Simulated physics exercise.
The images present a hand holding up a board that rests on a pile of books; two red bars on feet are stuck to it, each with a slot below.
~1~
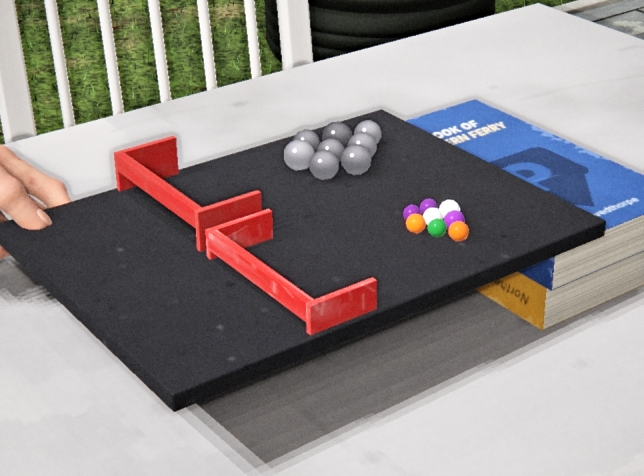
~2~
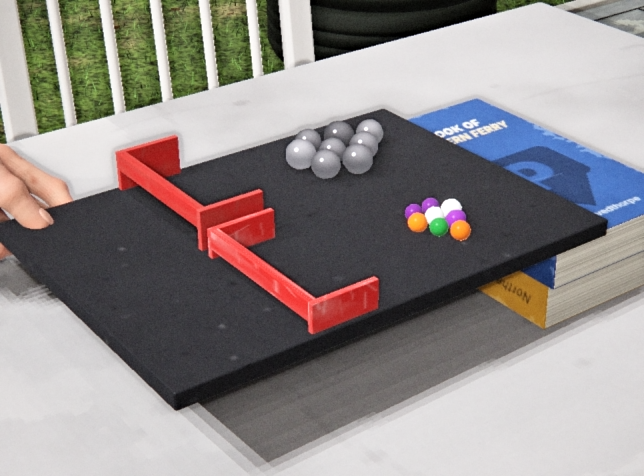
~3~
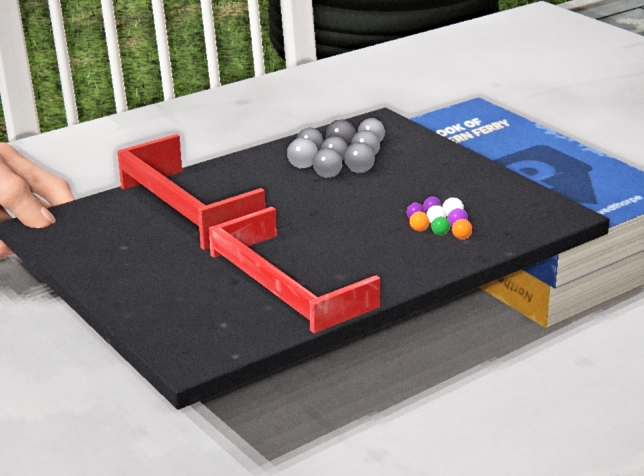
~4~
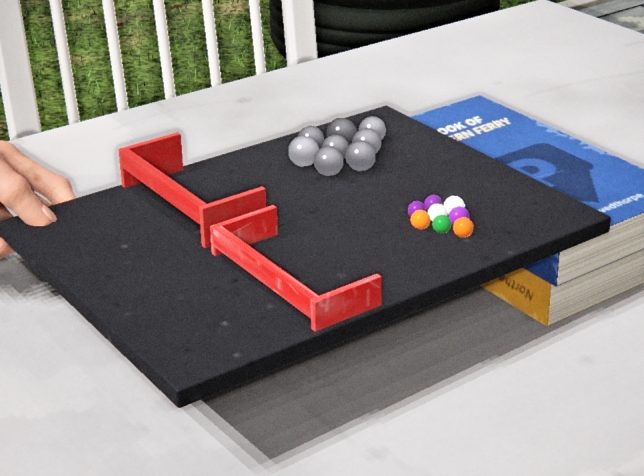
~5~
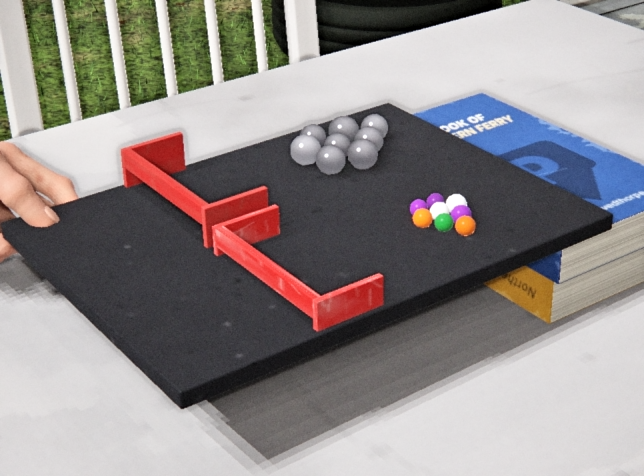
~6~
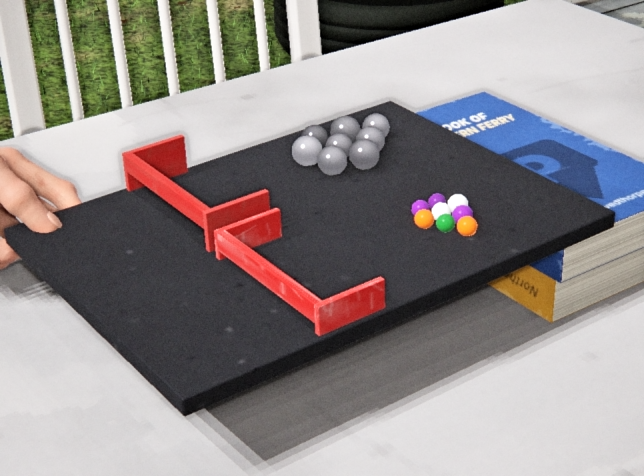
On a pale outdoor tabletop beside a white railing and grass, the view looks down at an angle onto a tilted black board. A hand holds its left edge, its right side rests on blue and yellow books, and two red barriers stand left of grey balls and smaller multicoloured ones. The camera drifts very slightly, and the held end dips a touch while the balls stay in place.
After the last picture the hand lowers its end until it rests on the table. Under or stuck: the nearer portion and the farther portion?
At its opening the nearer portion is held up; at its opening the farther portion is held up.
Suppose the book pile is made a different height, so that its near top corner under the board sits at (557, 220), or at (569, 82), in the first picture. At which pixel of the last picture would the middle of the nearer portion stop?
(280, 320) and (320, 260).
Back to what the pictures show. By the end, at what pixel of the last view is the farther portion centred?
Resting centre, last frame: Approx. (203, 240) px.
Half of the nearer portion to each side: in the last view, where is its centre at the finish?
Around (281, 329).
Then, 0.24 s later than the last frame, board sloping at 6°; nearer portion where it was; farther portion where it was.
Then, 0.53 s later than the last frame, board sloping at 12°; nearer portion on its way down; farther portion on its way down.
Then, 0.85 s later than the last frame, board resting at 13°; nearer portion has reached its gate; farther portion has reached its gate.
When it is over, board resting at 13°; nearer portion gathered behind its gate; farther portion gathered behind its gate.
